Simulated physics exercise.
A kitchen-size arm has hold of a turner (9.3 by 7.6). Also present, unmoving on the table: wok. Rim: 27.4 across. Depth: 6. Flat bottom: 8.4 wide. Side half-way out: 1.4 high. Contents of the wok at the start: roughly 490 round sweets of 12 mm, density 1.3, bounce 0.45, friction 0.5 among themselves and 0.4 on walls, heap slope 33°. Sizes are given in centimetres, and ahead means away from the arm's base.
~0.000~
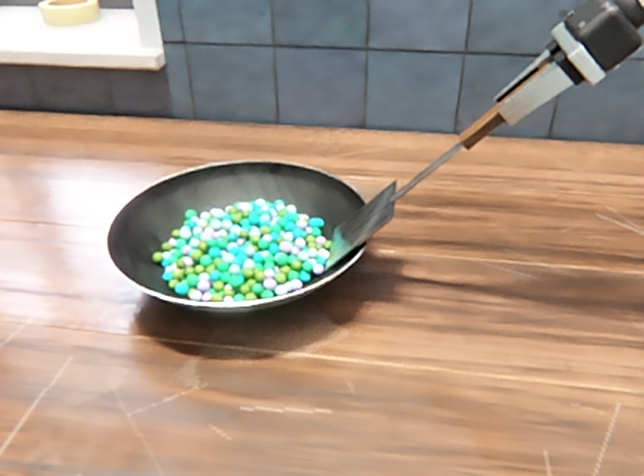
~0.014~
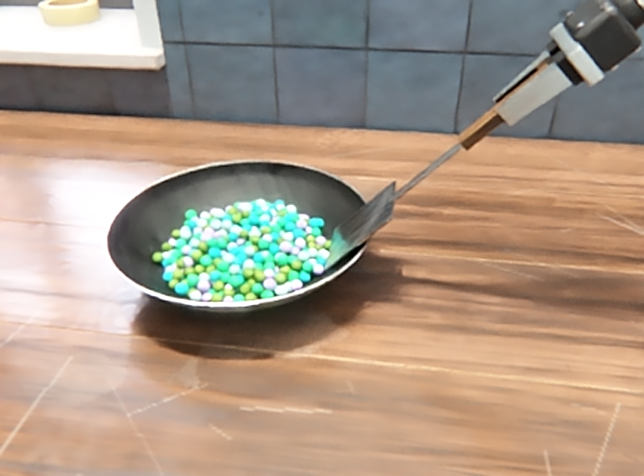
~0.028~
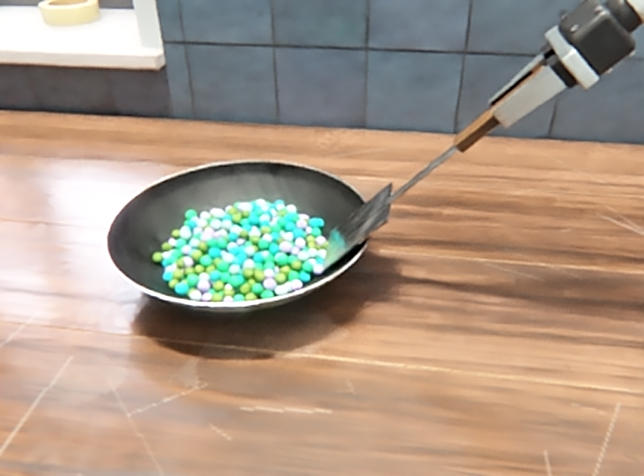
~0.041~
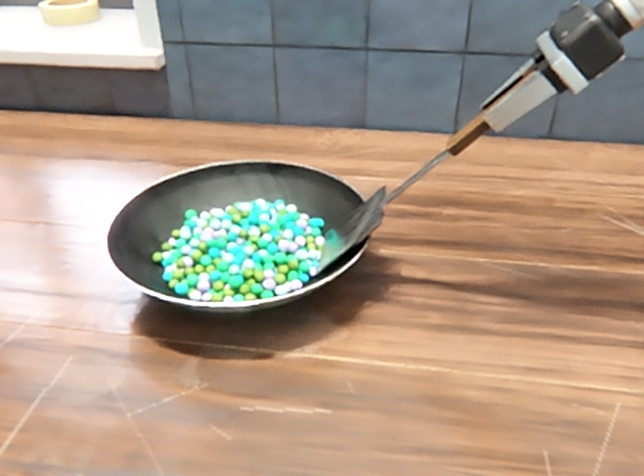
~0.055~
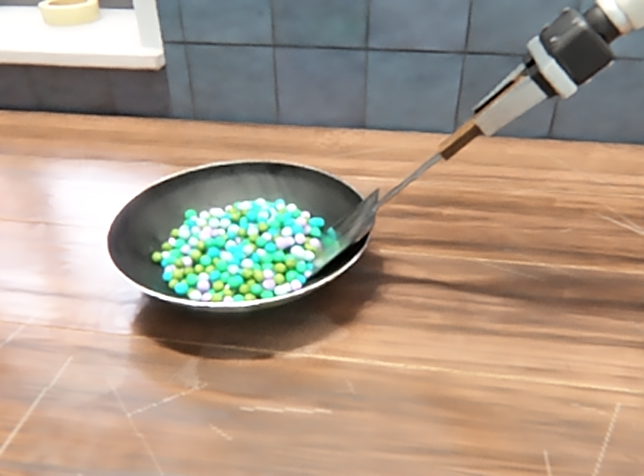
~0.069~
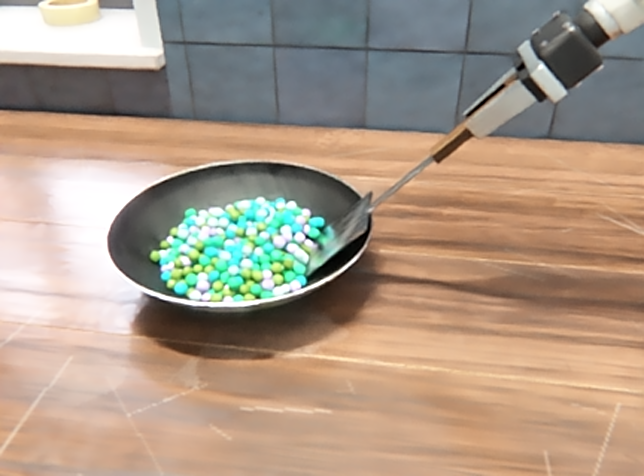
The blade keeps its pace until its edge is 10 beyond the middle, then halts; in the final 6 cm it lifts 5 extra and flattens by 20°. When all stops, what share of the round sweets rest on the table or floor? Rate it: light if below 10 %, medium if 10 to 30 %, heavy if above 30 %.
Rating: Medium.
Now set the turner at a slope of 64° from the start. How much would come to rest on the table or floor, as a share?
Then roughly 20 percent.
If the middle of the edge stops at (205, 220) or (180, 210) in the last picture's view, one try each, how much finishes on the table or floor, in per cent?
First try about 0 percent, second about 0 percent.
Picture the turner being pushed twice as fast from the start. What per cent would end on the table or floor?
In that case, close to 35 per cent.
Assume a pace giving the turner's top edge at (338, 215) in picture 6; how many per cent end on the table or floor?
Share: Roughly 40 %.
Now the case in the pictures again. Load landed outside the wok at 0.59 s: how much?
20 per cent.
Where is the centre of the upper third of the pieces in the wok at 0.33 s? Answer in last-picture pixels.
Roughly pixel (167, 218).
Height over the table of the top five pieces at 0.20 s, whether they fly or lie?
I'd put them at about 5 centimetres above the table.
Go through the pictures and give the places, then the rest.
Turner top edge at (395, 198), sloping 47°; upper third of the load around (246, 238), from x 160 to 330, top at y 205; 487 in the wok, in the first frame.
Turner top edge at (394, 198), sloping 47°; upper third of the load around (246, 238), from x 160 to 330, top at y 205, in the second frame.
Turner top edge at (390, 200), sloping 47°; upper third of the load around (246, 238), from x 160 to 325, top at y 205, in the third frame.
Turner top edge at (383, 204), sloping 47°; upper third of the load around (247, 238), from x 160 to 320, top at y 205, in the fourth frame.
Turner top edge at (376, 207), sloping 47°; upper third of the load around (247, 238), from x 160 to 320, top at y 205, in the fifth frame.
Turner top edge at (369, 209), sloping 47°; upper third of the load around (244, 237), from x 155 to 320, top at y 200; 487 in the wok, in the sixth frame.
By 0.20 s, sloping 47°, highest piece 5 above the table; 487 in the wok.
By 0.33 s, sloping 41°, highest piece 8 above the table; 487 in the wok.
By 0.59 s, sloping 27°, highest piece 8 above the table; 382 in the wok, 86 on the table or floor, 19 on the blade or in flight.
By 1.64 s, sloping 27°, highest piece 6 above the table; 382 in the wok, 105 on the table or floor.
Final count, 382 in the wok, 105 on the table or floor. That is 22 % on the table or floor.
